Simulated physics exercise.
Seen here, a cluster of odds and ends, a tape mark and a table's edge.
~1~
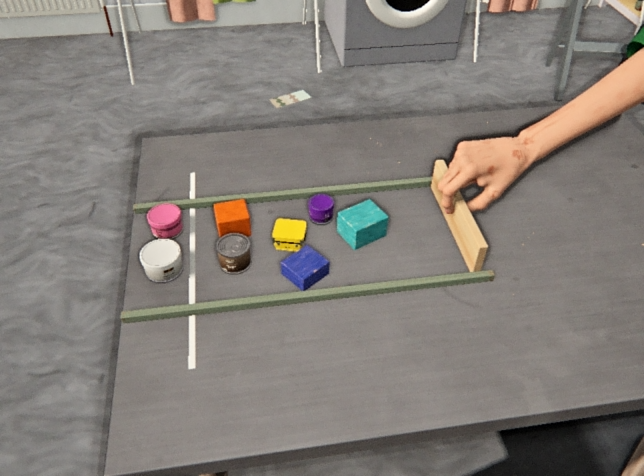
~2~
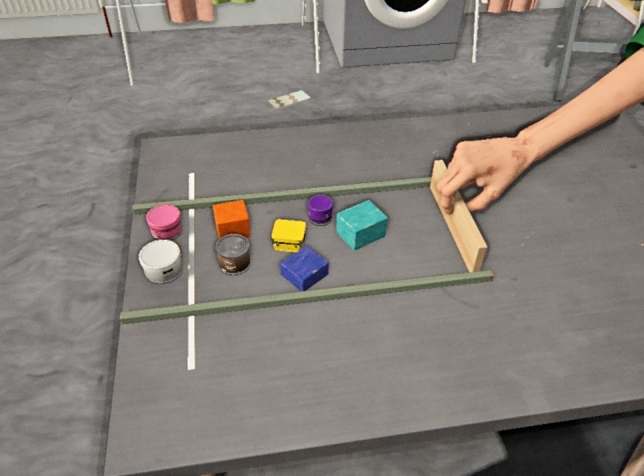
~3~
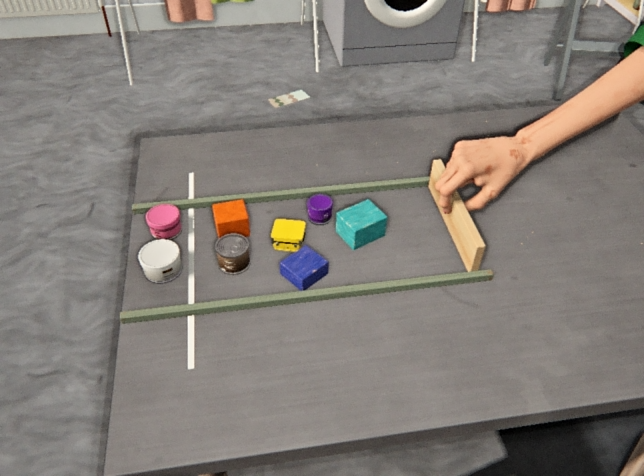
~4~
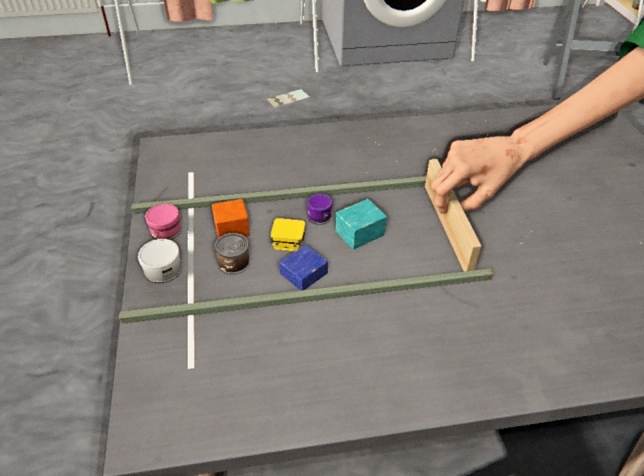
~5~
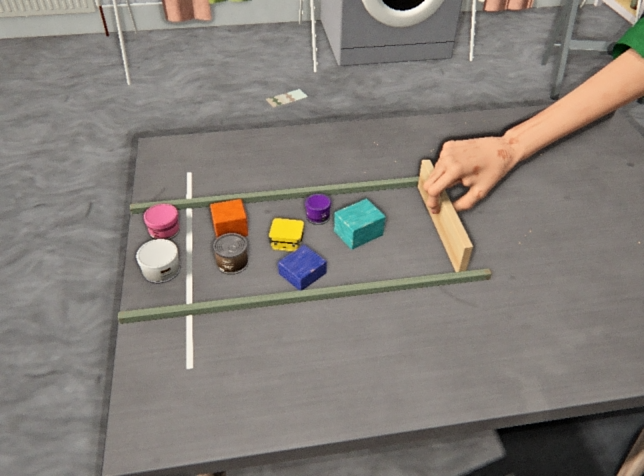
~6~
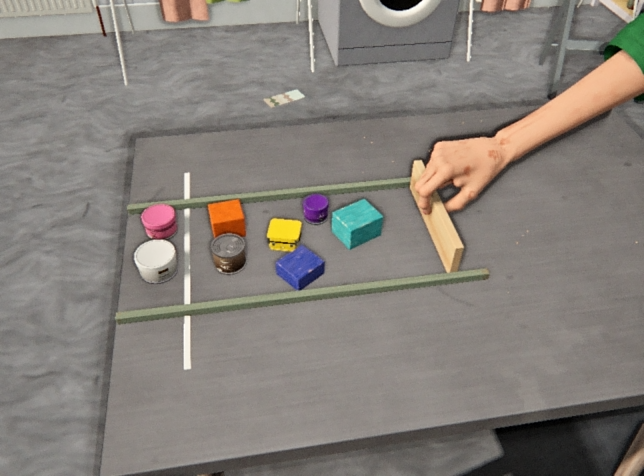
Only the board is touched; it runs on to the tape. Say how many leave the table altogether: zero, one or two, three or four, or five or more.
Outcome: The number that fall off is one or two.
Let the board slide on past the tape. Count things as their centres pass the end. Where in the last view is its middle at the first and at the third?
About (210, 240), then (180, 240).
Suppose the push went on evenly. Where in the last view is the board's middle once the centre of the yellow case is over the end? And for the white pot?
For the yellow case at (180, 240), for the white pot at (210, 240).
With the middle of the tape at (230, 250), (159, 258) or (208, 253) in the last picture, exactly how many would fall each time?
The counts: 0, 5 and 0.
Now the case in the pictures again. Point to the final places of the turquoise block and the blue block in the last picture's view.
The turquoise block stops around (165, 240); the blue block around (168, 275).
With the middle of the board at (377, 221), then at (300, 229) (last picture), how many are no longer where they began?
By then 1, and 5.
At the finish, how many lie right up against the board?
That makes 3.
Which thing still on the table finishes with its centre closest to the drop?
Foremost is the yellow case.
Early on, none off yet; white pot at rest near (157, 262); pink tin at rest near (160, 223); brown tin at rest near (229, 254).
A while later, none off yet; white pot at rest near (157, 262); pink tin at rest near (160, 223); brown tin travelled about its own width near (209, 263).
Finally, the number that fall off is one or two; lost, pink tin and white pot.
